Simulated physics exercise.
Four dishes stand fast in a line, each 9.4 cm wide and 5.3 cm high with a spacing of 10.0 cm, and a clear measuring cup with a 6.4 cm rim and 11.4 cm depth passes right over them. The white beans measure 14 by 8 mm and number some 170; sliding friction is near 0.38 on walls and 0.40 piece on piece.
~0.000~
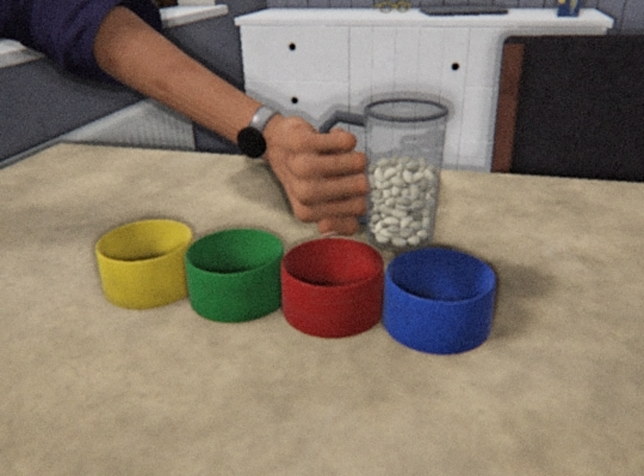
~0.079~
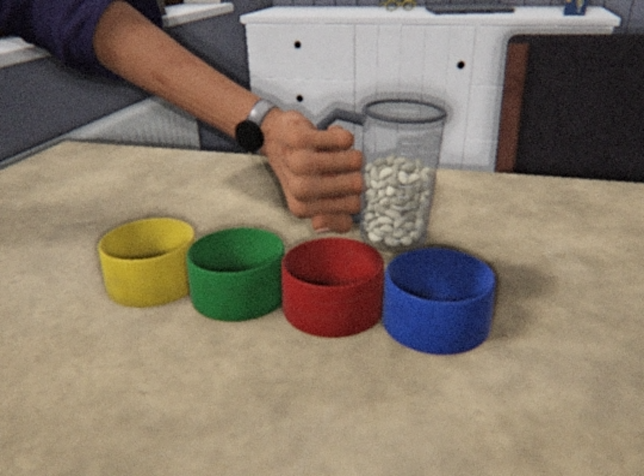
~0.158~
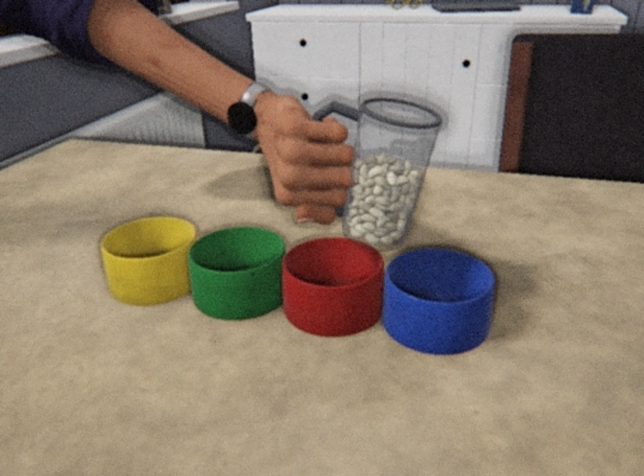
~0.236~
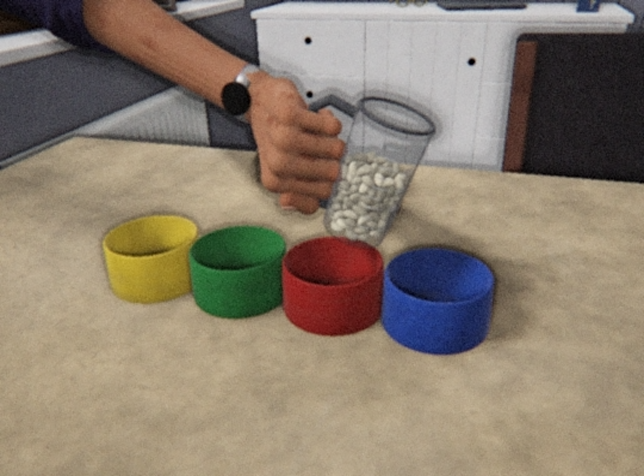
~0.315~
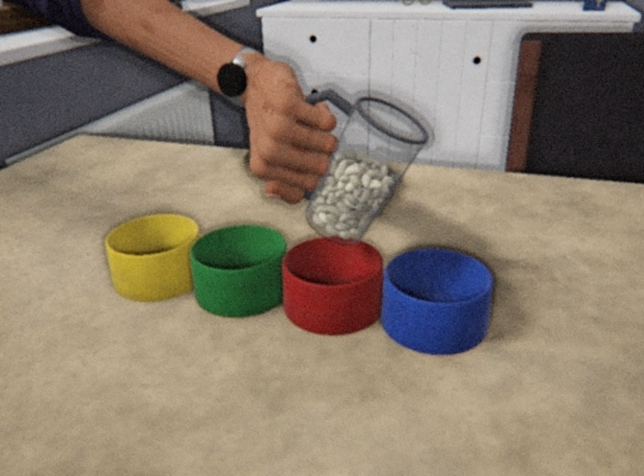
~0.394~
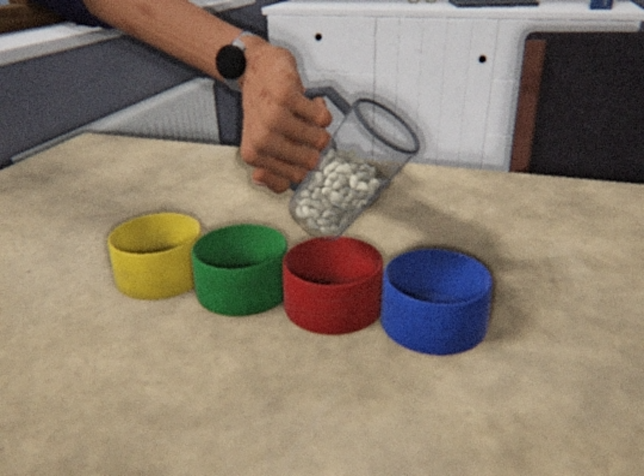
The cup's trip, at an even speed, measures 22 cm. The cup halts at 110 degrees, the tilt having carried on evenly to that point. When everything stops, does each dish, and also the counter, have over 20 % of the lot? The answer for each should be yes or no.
Red - yes, blue - no, green - yes, yellow - no, counter - no.
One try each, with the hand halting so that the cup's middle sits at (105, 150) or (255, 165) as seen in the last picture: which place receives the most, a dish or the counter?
I'd expect green to win the first try and red the second.
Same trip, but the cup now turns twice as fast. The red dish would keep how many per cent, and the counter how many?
Red: 70, counter: 0.
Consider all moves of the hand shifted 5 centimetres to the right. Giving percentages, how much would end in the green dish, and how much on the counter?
The green dish would get 10 and the counter 10.
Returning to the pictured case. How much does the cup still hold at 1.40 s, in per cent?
I'd estimate some 60 per cent of the load.
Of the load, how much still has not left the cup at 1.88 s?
Roughly 25 %.
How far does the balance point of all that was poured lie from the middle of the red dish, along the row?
About 6 cm to its left-hand side.
After 1.00 s, tilt 98 degrees; cup holds 100 %.
After 1.40 s, tilt 110 degrees; cup holds 60 %, red 25 %, green 10 %.
After 1.88 s, tilt 110 degrees; cup holds 25 %, red 30 %, green 40 %.
In the end, at 3.1 s, red 30 %, blue 0 %, green 65 %, yellow 0 %, counter 5 %.
